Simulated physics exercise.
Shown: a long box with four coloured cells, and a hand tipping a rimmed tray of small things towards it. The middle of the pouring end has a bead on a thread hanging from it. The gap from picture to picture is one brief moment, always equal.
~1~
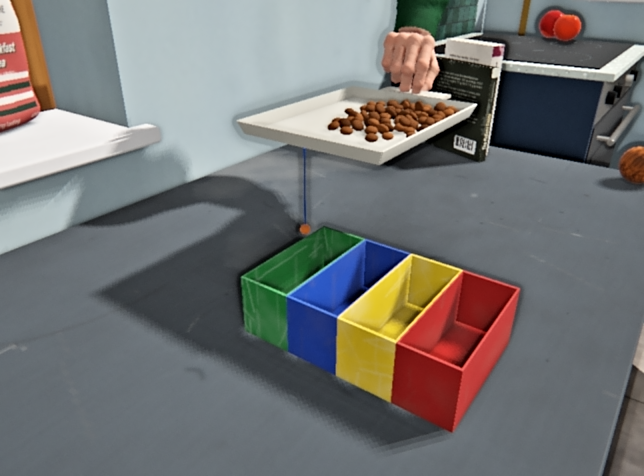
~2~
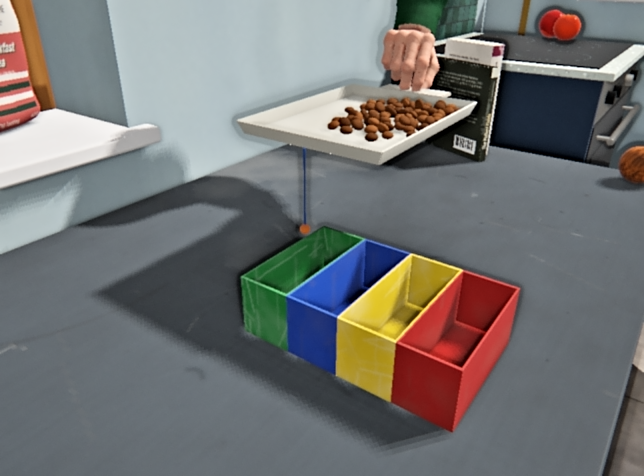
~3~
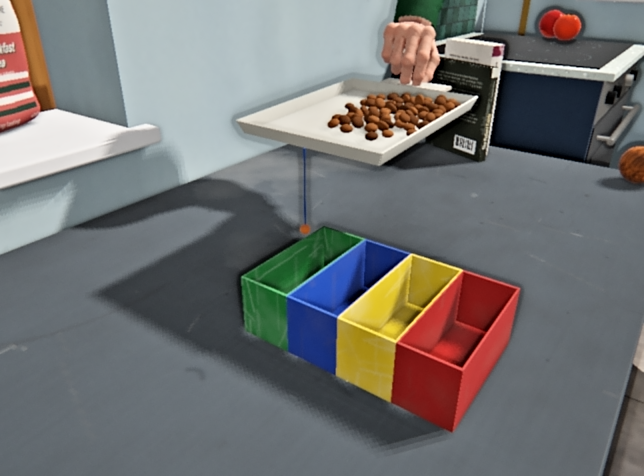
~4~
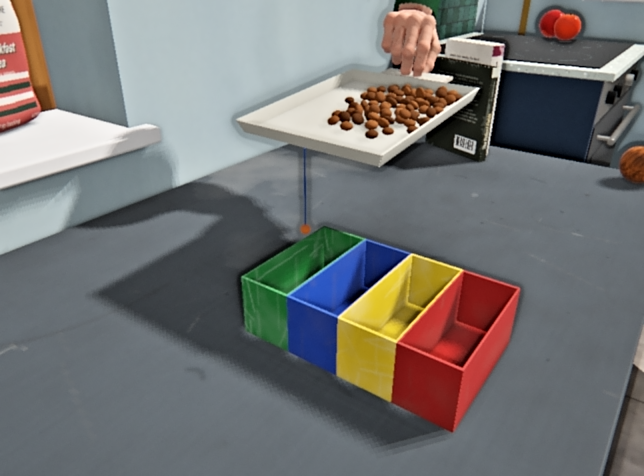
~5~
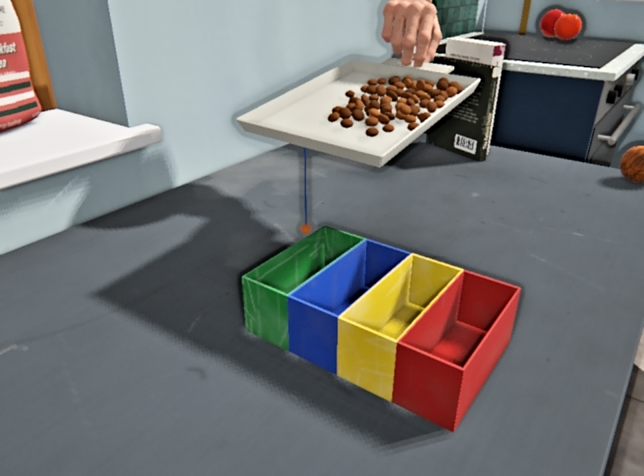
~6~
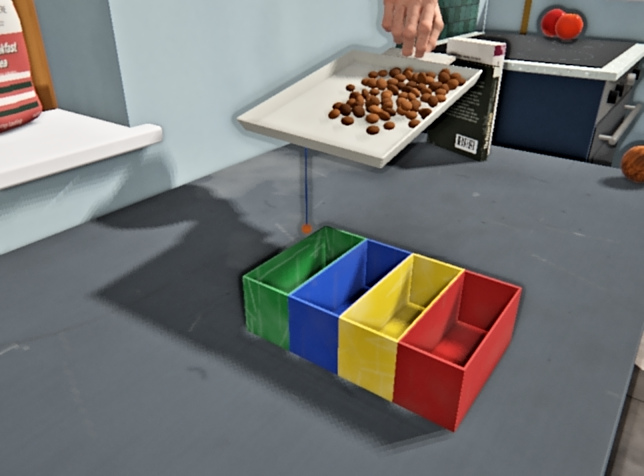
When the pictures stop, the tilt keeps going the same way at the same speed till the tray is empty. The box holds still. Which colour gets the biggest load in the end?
The blue cell gets the biggest load.
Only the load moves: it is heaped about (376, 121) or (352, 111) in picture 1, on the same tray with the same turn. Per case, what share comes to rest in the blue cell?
In order, 50 per cent then 50 per cent.
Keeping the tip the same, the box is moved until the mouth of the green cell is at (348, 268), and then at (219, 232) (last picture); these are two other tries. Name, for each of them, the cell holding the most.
In order: That green cell, the cell in red.
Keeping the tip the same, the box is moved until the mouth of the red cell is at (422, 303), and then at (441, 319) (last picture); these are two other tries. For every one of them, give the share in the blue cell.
About 40 per cent, then about 60 per cent.
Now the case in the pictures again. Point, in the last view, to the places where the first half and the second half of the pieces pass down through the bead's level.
Around (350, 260) at first; around (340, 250) after that.
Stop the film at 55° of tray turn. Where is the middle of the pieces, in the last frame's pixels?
The middle of the pieces lands at roughly (350, 142).
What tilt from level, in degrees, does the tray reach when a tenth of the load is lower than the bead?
I'd put it at about 60 degrees.
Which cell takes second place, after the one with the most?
The runner-up is the cell in green.
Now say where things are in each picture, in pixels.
In the first picture, corners of the pouring end near (244, 120) and (380, 149), level; middle of the load near (401, 119), bits of dog kibble; bead on its thread near (305, 229); green cell near (265, 308); blue cell near (312, 330); yellow cell near (365, 354); red cell near (426, 381).
In the second picture, corners of the pouring end near (244, 120) and (380, 149), level; middle of the load near (401, 117).
In the third picture, corners of the pouring end near (244, 120) and (380, 150), tipped barely, lowest at the right corner; middle of the load near (401, 114).
In the fourth picture, corners of the pouring end near (243, 119) and (380, 151), tipped a little, lowest at the right corner; middle of the load near (401, 108).
In the fifth picture, corners of the pouring end near (243, 118) and (380, 152), tipped a little, lowest at the right corner; middle of the load near (402, 102).
In the sixth picture, corners of the pouring end near (244, 117) and (381, 154), tipped a little, lowest at the right corner; middle of the load near (403, 96); green cell near (267, 308); blue cell near (314, 329); yellow cell near (367, 353); red cell near (427, 380).
Shortly afterwards, tray tipped steeply; the bulk on the tray; a little in the blue cell; only a few in the green cell; only a few in the yellow cell; a little falling or outside the box.
Next, tray tipped right over; near a quarter on the tray; near a quarter in the blue cell; near a quarter in the green cell; a little in the yellow cell; near a quarter falling or outside the box.
Some moments later, tray tipped past a quarter turn; near half in the blue cell; near a third in the green cell; a little in the yellow cell; a little falling or outside the box.
In the end, tray tipped past a quarter turn; near half in the blue cell; near a third in the green cell; a little in the yellow cell; none at all in the red cell; a little outside the box.
